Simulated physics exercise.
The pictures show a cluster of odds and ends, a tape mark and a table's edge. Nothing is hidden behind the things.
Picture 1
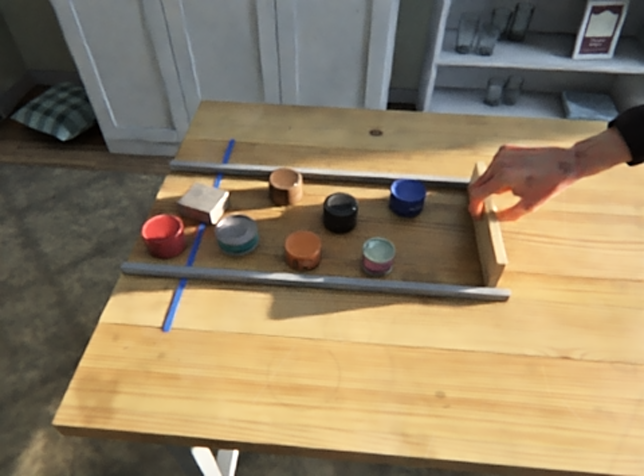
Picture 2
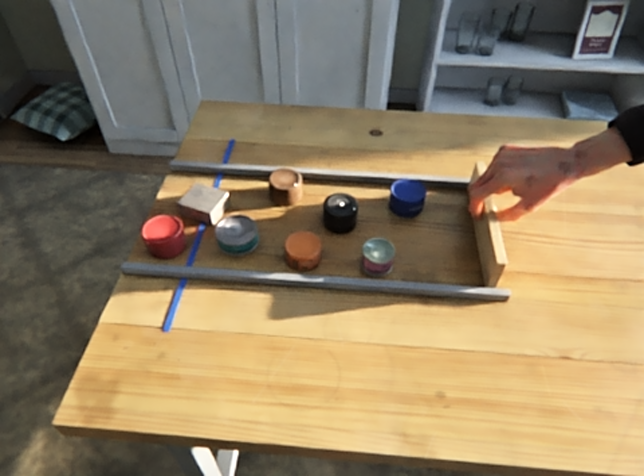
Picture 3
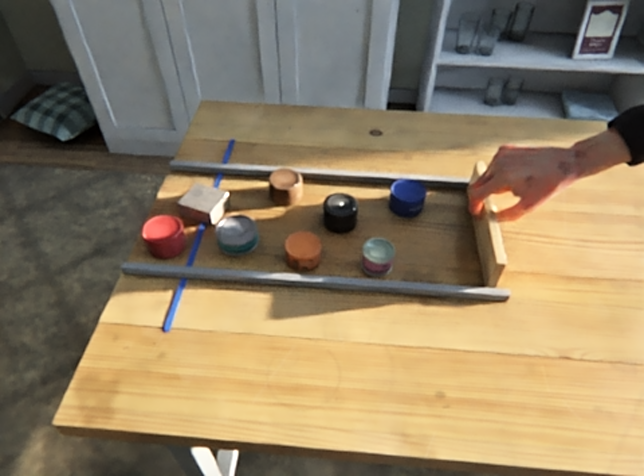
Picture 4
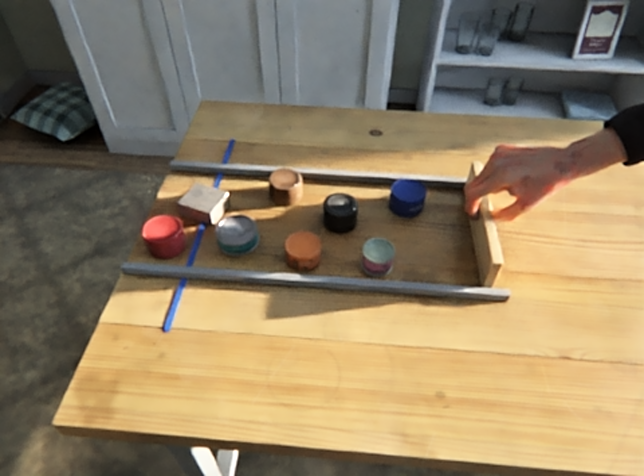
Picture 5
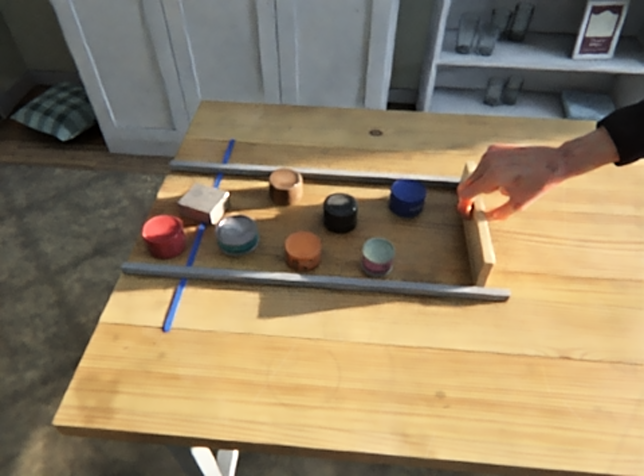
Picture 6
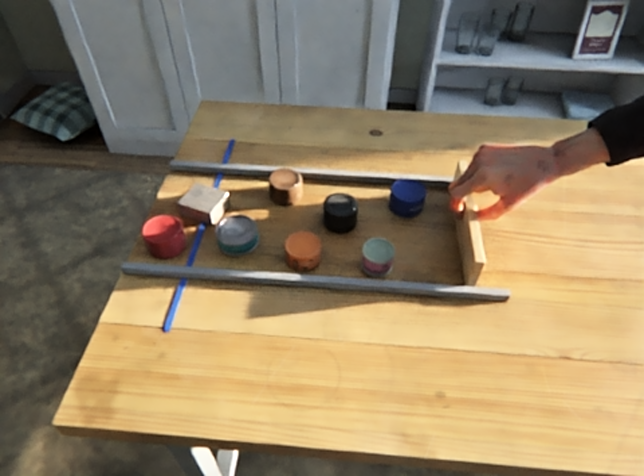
A hand slides a wooden board slightly left between two rails toward several small, still objects.
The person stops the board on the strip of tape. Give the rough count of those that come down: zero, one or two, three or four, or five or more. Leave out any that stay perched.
Here the number that fall off is one or two.
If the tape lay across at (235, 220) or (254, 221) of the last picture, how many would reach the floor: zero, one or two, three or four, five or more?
Taking them in turn, zero; none at all.
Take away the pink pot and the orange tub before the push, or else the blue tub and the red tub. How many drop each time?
0 in the first case, 0 in the second.
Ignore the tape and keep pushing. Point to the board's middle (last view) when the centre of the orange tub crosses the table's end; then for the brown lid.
Near (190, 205) and (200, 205).
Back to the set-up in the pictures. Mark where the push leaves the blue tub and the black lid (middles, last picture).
The blue tub at (199, 178), the black lid at (190, 202).
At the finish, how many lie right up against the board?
That makes 3.
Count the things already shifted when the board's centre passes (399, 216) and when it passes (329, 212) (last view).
1 and 5.
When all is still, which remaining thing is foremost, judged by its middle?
It is the brown lid.
A little later, none off yet; red tub at rest near (165, 237); grey block at rest near (205, 204); turquoise pot at rest near (237, 235).
When it is over, the number that fall off is one or two; down, grey block and red tub.
